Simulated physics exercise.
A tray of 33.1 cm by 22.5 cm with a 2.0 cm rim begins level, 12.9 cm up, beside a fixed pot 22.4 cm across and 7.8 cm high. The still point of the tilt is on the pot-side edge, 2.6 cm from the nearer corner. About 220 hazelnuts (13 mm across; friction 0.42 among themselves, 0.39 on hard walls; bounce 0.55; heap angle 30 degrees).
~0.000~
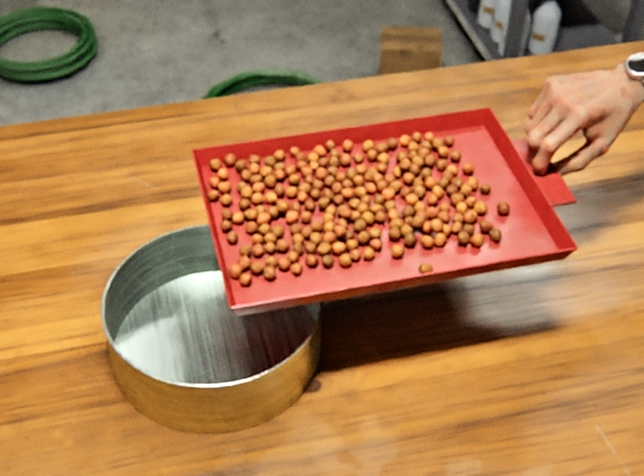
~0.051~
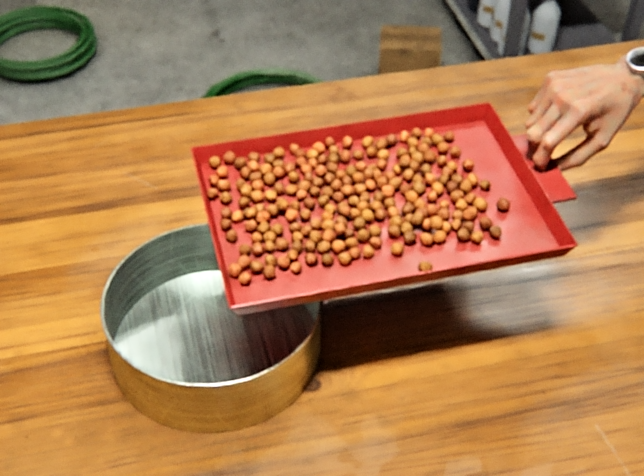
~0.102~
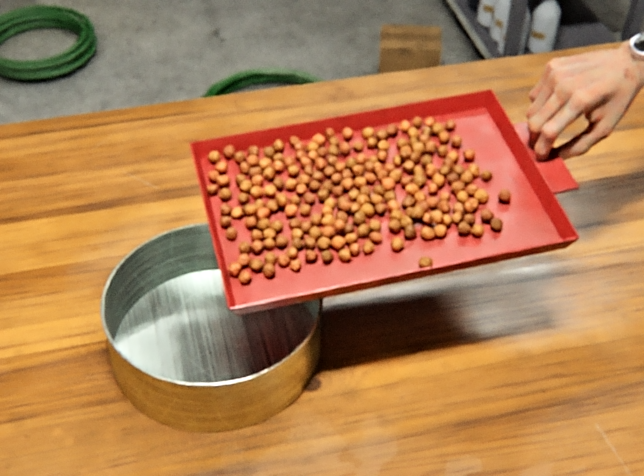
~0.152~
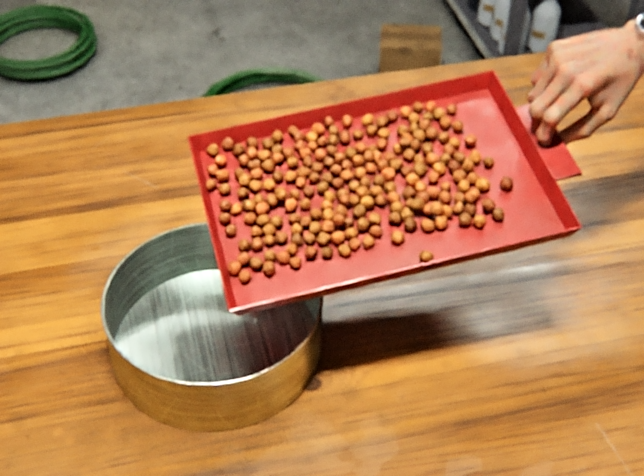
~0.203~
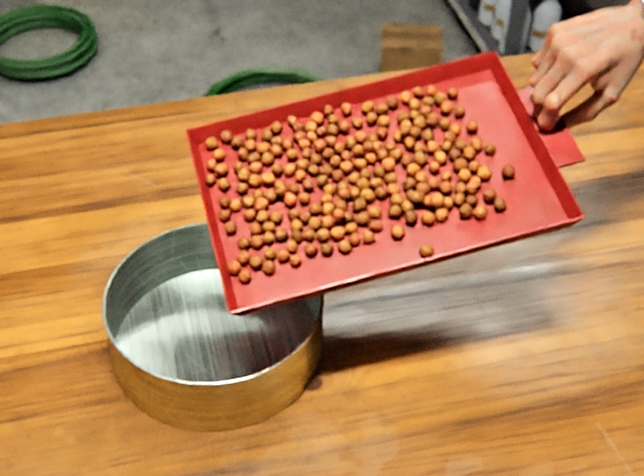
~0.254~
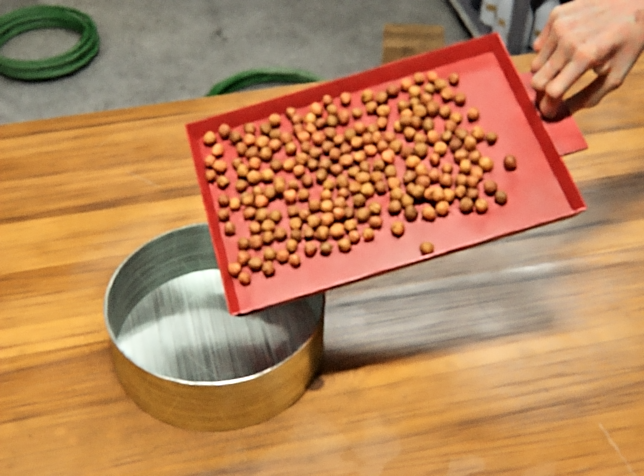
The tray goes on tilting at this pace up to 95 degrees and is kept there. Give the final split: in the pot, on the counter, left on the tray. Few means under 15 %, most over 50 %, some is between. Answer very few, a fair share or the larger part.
Pot: The larger part, counter: A fair share, tray: Very few.
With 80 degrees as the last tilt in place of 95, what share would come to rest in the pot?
It would be near 60 per cent.
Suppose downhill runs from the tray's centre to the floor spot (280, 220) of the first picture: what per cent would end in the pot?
About 70 per cent.
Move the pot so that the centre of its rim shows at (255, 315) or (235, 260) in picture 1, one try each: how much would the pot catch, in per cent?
Some 80 and 0 per cent.
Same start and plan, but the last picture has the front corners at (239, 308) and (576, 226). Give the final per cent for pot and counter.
Pot 35, counter 65.
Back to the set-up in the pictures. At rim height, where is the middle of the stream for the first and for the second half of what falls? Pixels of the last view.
At about (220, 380), then at (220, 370).
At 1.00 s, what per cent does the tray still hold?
Some 45 per cent of the load.
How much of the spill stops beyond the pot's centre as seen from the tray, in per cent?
Some 70 per cent.
After 0.70 s, tilt 54 degrees; the tray holds 90 %, the pot 0 %.
After 1.00 s, tilt 79 degrees; the tray holds 45 %, the pot 25 %.
Then, at 1.40 s, tilt 95 degrees; the tray holds 0 %, the pot 55 %.
In the end, at 2.0 s, pot 55 %, counter 45 %, tray 0 %.
